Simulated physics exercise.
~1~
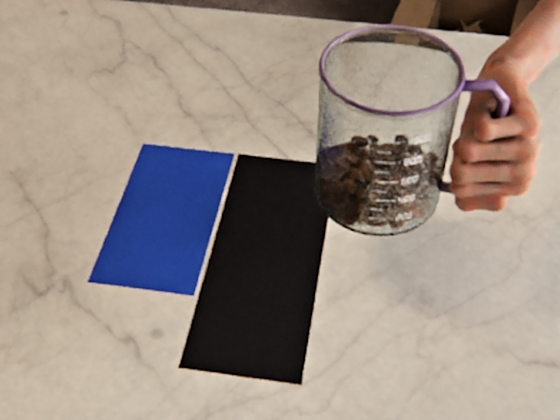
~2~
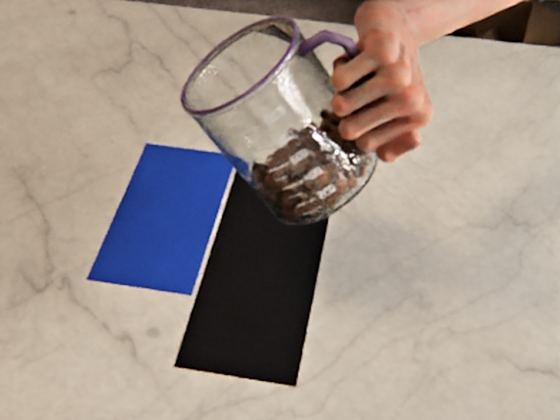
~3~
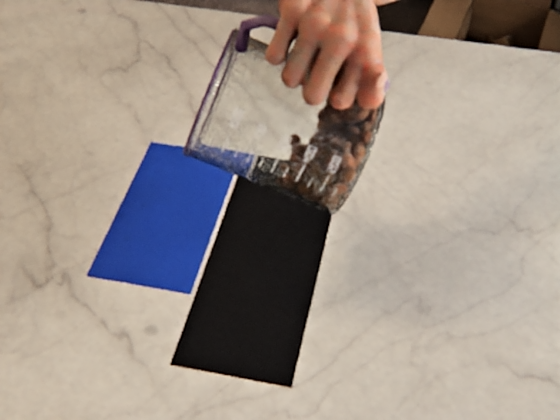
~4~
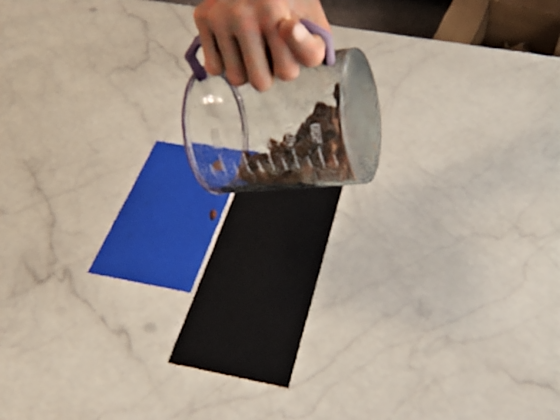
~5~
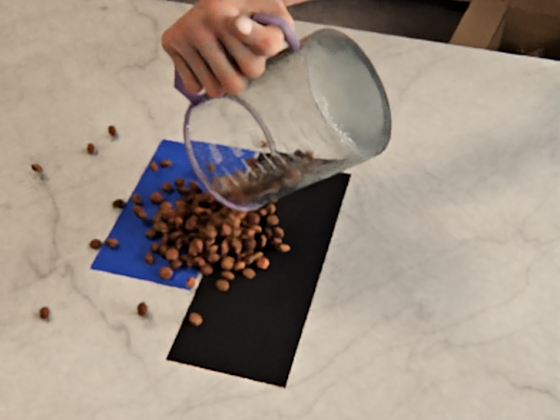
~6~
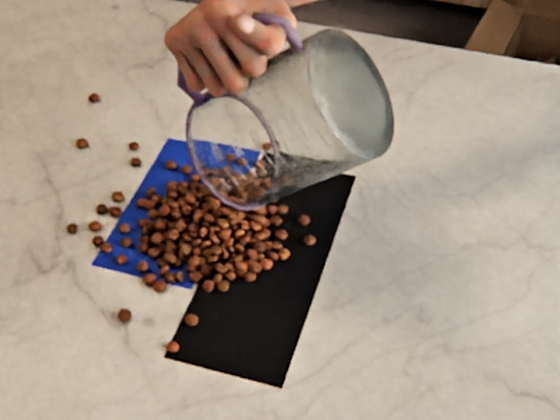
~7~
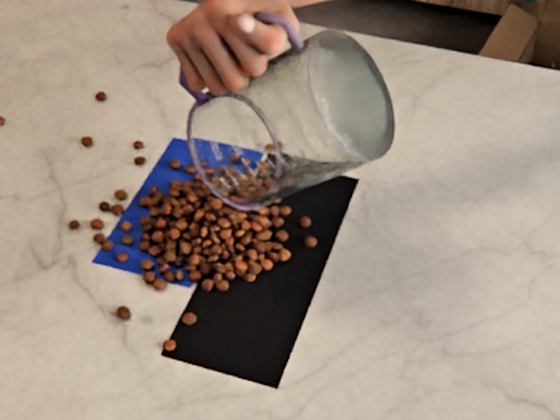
Hand tilting a clear jug and pouring brown kibble into a pile across blue and black mats, some pieces scattering onto marble.
